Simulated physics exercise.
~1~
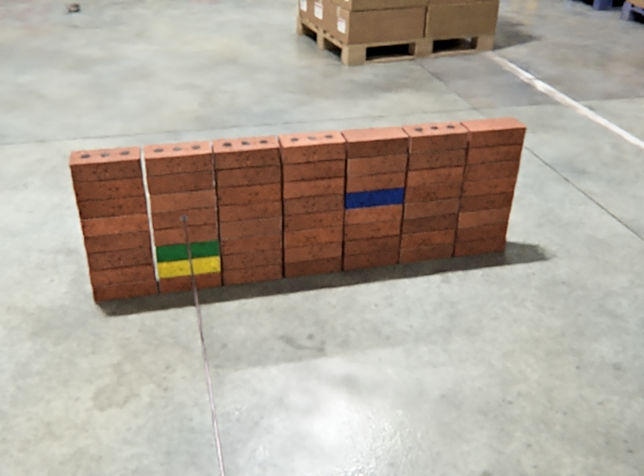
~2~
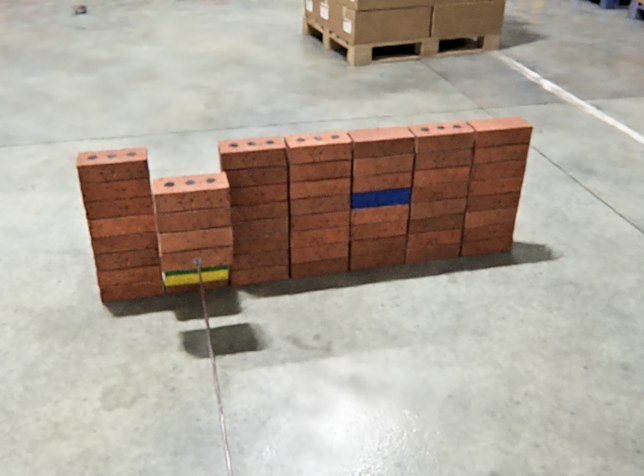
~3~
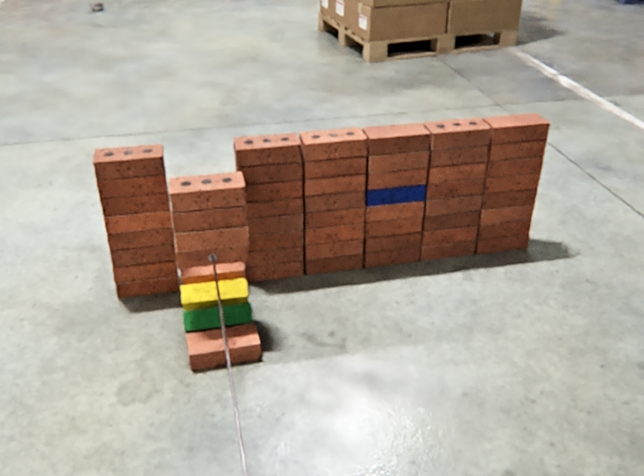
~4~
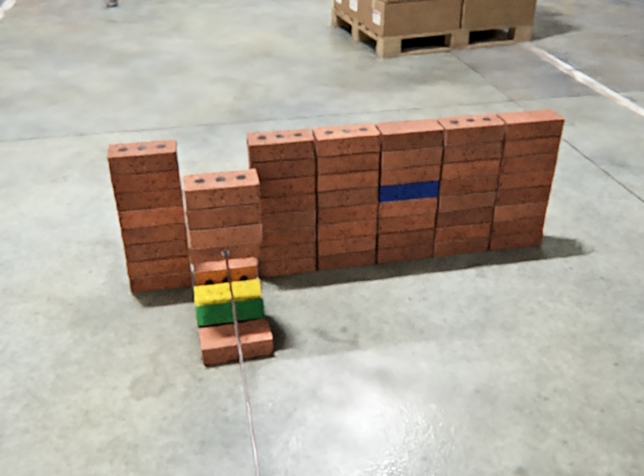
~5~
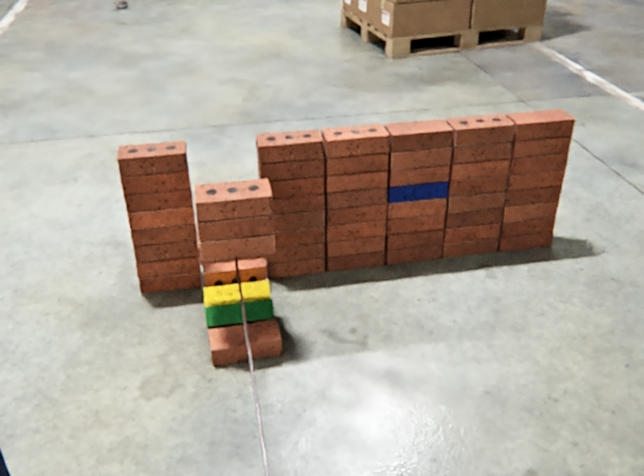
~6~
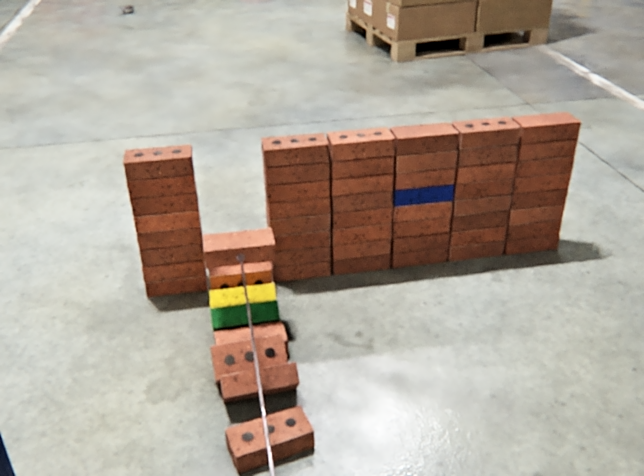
A thin rod draws a brick out of the second column from the left in a freestanding red brick wall on a grey warehouse floor, seen from the front and slightly above. A green brick sits above a yellow one low in that column, a blue brick is farther right, and boxes rest on a pallet behind. The column drops and the coloured bricks tip forward, landing with yellow above green on a fallen red brick. The stack holds briefly, then more bricks tumble in front. A gap remains, with the other columns and the blue brick still standing.
